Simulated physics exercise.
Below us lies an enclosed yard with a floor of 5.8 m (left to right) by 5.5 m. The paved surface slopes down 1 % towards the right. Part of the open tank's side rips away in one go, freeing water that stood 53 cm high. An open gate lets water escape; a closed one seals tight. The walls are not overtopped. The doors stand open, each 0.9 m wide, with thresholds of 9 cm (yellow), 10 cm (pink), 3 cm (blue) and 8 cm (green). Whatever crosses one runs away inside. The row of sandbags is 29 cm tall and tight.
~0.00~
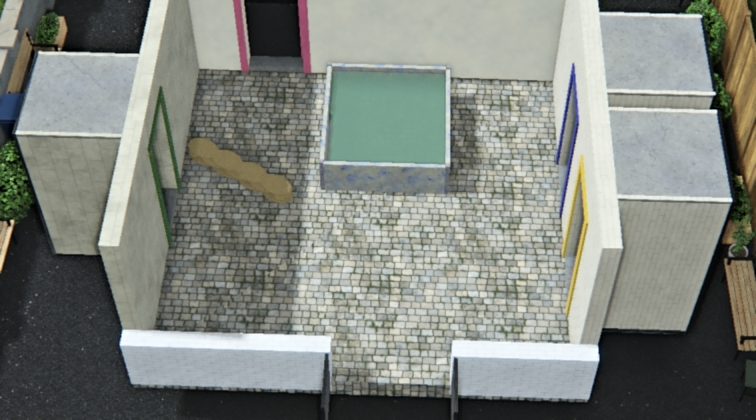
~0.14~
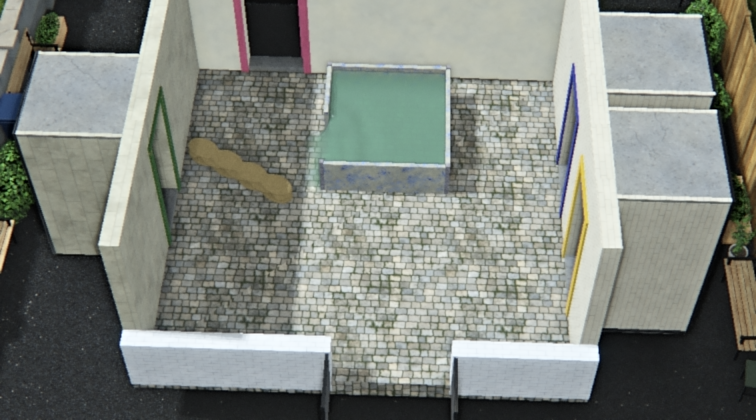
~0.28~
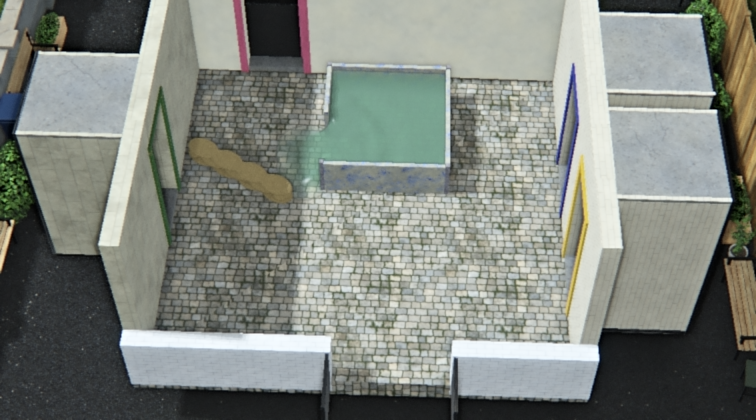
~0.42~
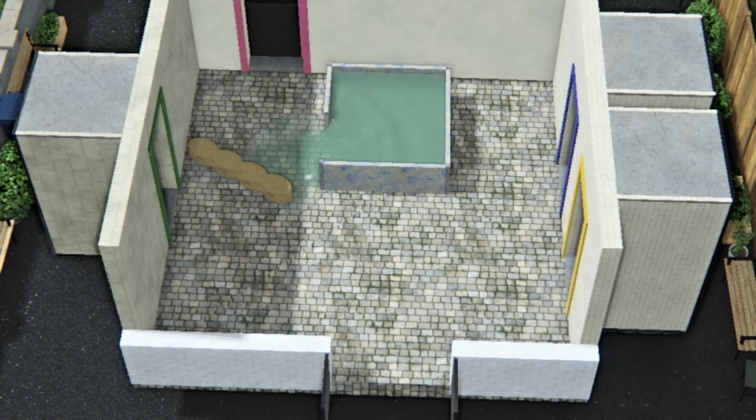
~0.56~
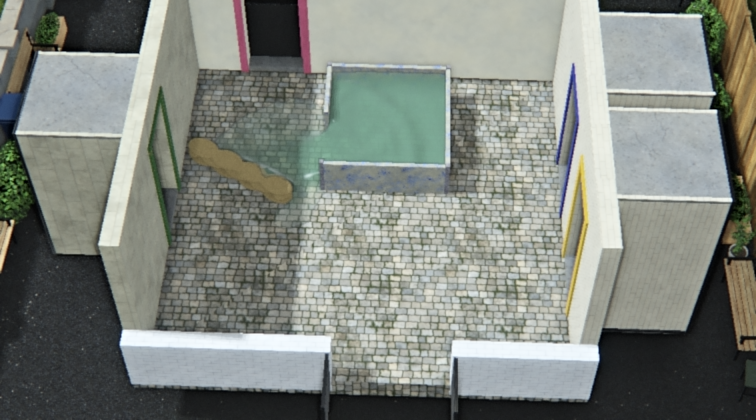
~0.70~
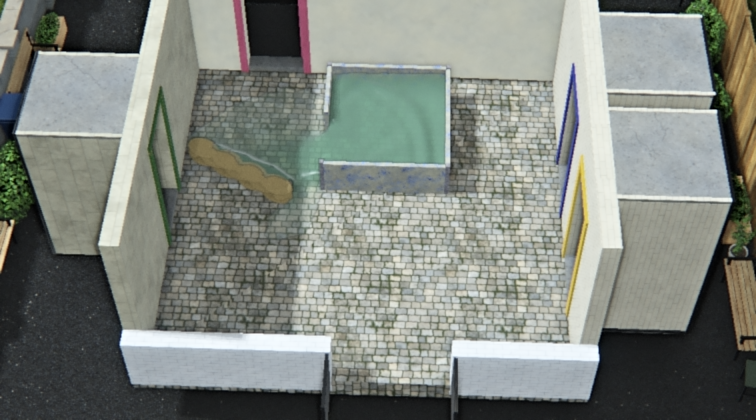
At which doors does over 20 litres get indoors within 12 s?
The water let in: At the yellow door it stays under the limit; at the pink door it exceeds the limit; at the blue door it stays under the limit; at the green door it keeps below the limit.
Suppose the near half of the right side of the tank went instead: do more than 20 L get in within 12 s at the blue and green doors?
Then: Blue past it, green under.
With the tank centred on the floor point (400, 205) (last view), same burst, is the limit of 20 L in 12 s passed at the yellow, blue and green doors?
Then: Yellow under, blue not over, green past it.
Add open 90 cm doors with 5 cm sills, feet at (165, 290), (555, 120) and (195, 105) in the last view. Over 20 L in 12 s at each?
In turn: Under, over, past it.
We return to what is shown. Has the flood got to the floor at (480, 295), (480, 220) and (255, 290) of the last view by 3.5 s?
In that order: Still dry, still dry, wet.
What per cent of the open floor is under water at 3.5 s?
About 45 per cent.
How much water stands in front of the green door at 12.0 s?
Some 1.5 cm.
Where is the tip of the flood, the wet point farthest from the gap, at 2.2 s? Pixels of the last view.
Near (258, 339).
After 1.4 s water covers 15 % of the floor and is deepest (40 cm) near (287, 188); yellow door not reached, pink door 2 cm at the sill, 0 L in, blue door not reached, green door not reached.
After 2.2 s water covers 30 % of the floor and is deepest (44 cm) near (211, 73); yellow door not reached, pink door 12 cm at the sill, 0 L in, blue door not reached, green door 2 cm at the sill, 0 L in.
After 3.5 s water covers 45 % of the floor and is deepest (27 cm) near (222, 73); yellow door not reached, pink door 17 cm at the sill, 19 L in, blue door not reached, green door 1 cm at the sill, 0 L in.
After 7.0 s water covers 75 % of the floor and is deepest (18 cm) near (544, 84); yellow door 2 cm at the sill, 0 L in, pink door 15 cm at the sill, 88 L in, blue door 4 cm at the sill, 0 L in, green door 1 cm at the sill, 0 L in.
After 12.0 s water covers 90 % of the floor and is deepest (11 cm) near (320, 93); yellow door 8 cm at the sill, 0 L in, pink door 10 cm at the sill, 107 L in, blue door 4 cm at the sill, 3 L in, green door 2 cm at the sill, 0 L in.
